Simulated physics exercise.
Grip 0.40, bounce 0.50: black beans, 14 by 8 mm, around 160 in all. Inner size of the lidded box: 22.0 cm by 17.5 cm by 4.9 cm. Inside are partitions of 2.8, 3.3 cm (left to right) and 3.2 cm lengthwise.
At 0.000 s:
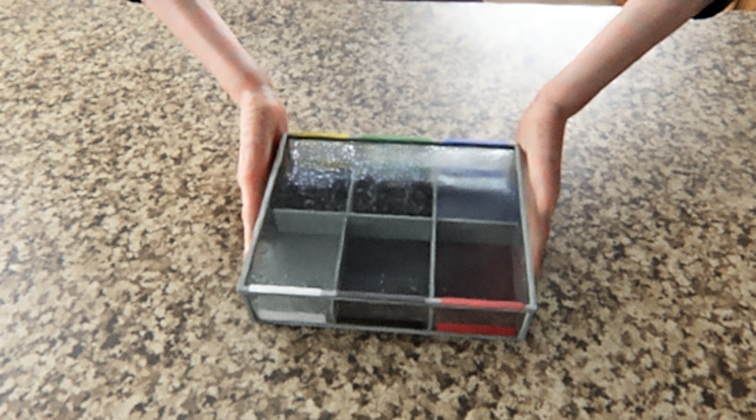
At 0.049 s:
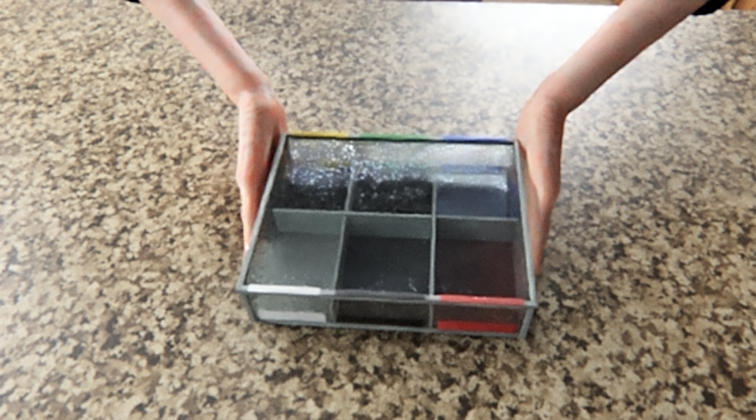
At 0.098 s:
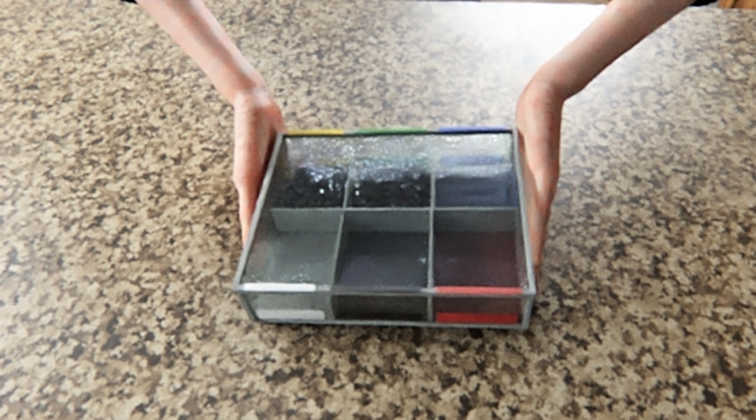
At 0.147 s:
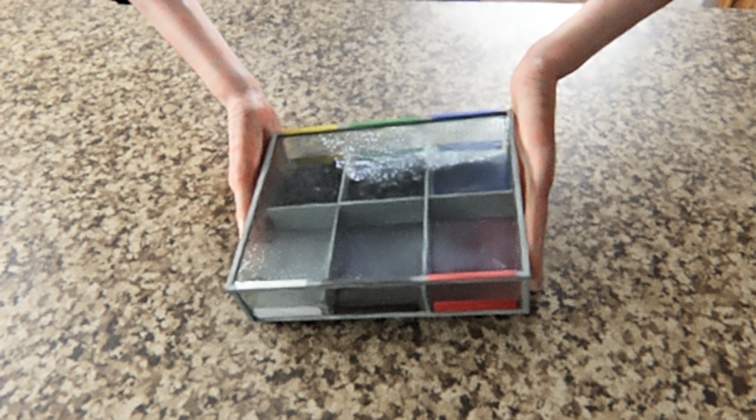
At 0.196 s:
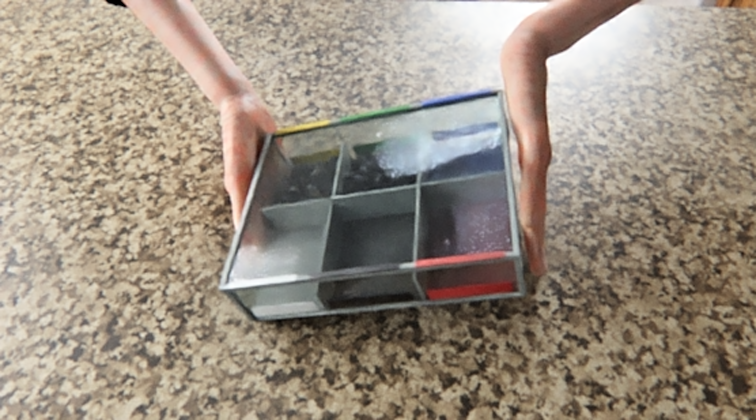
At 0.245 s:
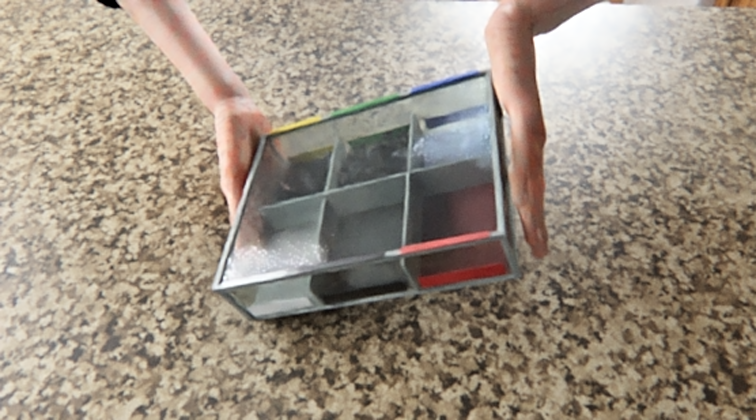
Two hands held a clear-lidded box with six compartments and dark bits inside on a speckled countertop, then gradually tilted it, raising the right side higher than the left.
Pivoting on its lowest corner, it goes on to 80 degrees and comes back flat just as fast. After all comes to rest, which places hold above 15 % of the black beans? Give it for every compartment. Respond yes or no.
Red: No; blue: No; green: Yes; yellow: Yes; white: No; black: No.
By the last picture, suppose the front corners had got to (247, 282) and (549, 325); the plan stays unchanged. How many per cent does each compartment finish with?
It comes out as red at 15 percent, blue at 0 percent, green at 35 percent, yellow at 25 percent, white at 0 percent and black at 25 percent.
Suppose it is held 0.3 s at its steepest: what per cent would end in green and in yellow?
Final amounts, green 30% and yellow 70%.
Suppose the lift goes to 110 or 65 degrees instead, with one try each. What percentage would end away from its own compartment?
Try one gives around 55 %, try two around 10 %.
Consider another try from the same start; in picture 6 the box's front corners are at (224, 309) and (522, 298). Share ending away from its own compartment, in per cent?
Estimate: Around 35 %.
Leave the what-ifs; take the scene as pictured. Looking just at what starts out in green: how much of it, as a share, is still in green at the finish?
Close to 60 in a hundred.
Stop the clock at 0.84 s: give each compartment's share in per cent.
Red 0, blue 0, green 40, yellow 60, white 0, black 0.
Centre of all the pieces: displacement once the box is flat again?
Net shift: Approx. 3.0 cm.
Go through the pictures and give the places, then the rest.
The first frame shows box tilt 0 degrees, front corners at (244, 288) and (531, 307); green 55 %, yellow 45 %.
The second frame shows box tilt 1 degrees, front corners at (243, 288) and (531, 303).
The third frame shows box tilt 5 degrees, front corners at (239, 287) and (530, 292), lowest corner left back.
The fourth frame shows box tilt 10 degrees, front corners at (233, 287) and (524, 273), lowest corner left back.
The fifth frame shows box tilt 16 degrees, front corners at (226, 286) and (514, 253), lowest corner left back.
The sixth frame shows box tilt 22 degrees, front corners at (219, 287) and (499, 233), lowest corner left back; green 55 %, yellow 45 %. The box's pace is about 120 degrees a second.
After 0.84 s, tilt 79 degrees; green 40 %, yellow 60 %.
After 1.24 s, tilt 33 degrees; green 30 %, yellow 70 %.
Then, at 1.73 s, tilt 0 degrees; green 30 %, yellow 70 %.
By 2.2 s all is still; red 0 %, blue 0 %, green 30 %, yellow 70 %, white 0 %, black 0 %.
